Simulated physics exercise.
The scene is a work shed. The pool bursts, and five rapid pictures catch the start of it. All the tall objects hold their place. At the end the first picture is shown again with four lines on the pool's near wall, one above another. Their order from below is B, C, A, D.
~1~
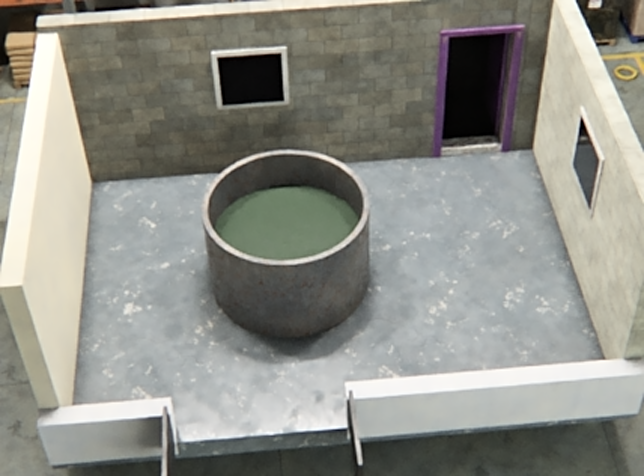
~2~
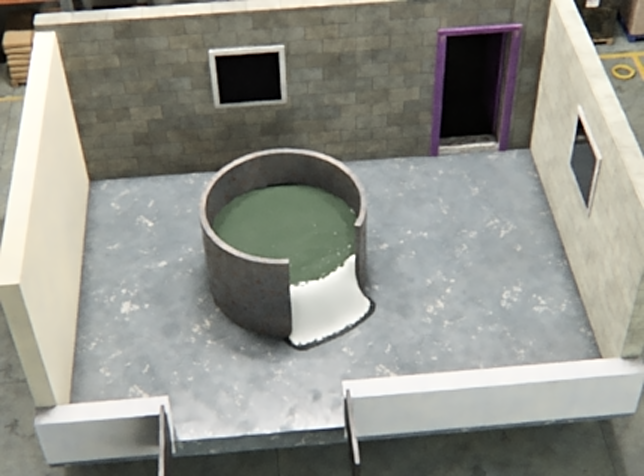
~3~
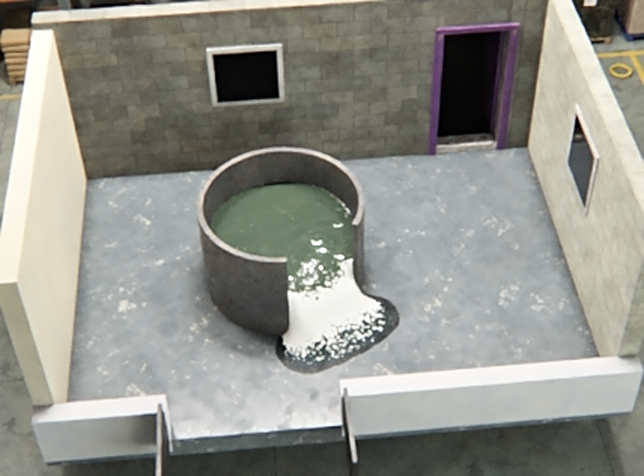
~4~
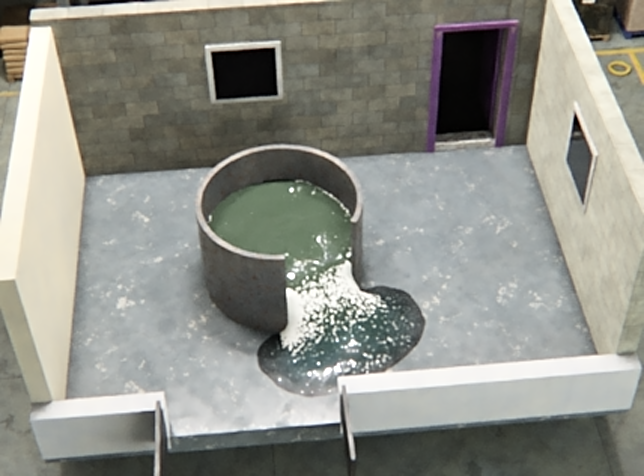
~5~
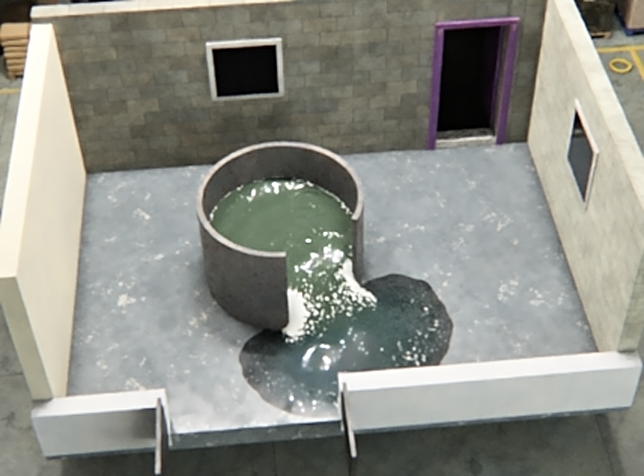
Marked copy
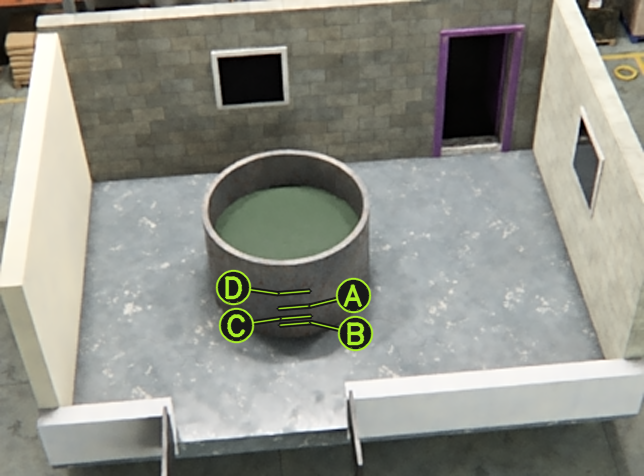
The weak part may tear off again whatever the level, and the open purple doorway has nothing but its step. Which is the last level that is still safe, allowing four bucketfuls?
A is the one.
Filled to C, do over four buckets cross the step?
No.
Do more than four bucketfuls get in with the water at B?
No, that is safe.
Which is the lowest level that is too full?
Level D.
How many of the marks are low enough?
Three of the four.
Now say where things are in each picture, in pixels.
The first frame shows water in the pool at rest, its middle at (288, 235); foot of the purple doorway at (471, 154); open gate at (258, 387).
In the second frame, 1 % of the ground under water, visible out to (367, 300).
In the third frame, 4 % of the ground under water, visible out to (299, 347).
In the fourth frame, 8 % of the ground under water, visible out to (414, 320).
In the fifth frame, 13 % of the ground under water, visible out to (434, 338).
In lime, A at (294, 307); B at (295, 323); C at (295, 317); D at (293, 292); from the bottom up B, C, A, D.
With A, a bucket or two gets in.
With B, nothing gets over.
With C, nothing gets over.
With D, about 11 bucketfuls get in.
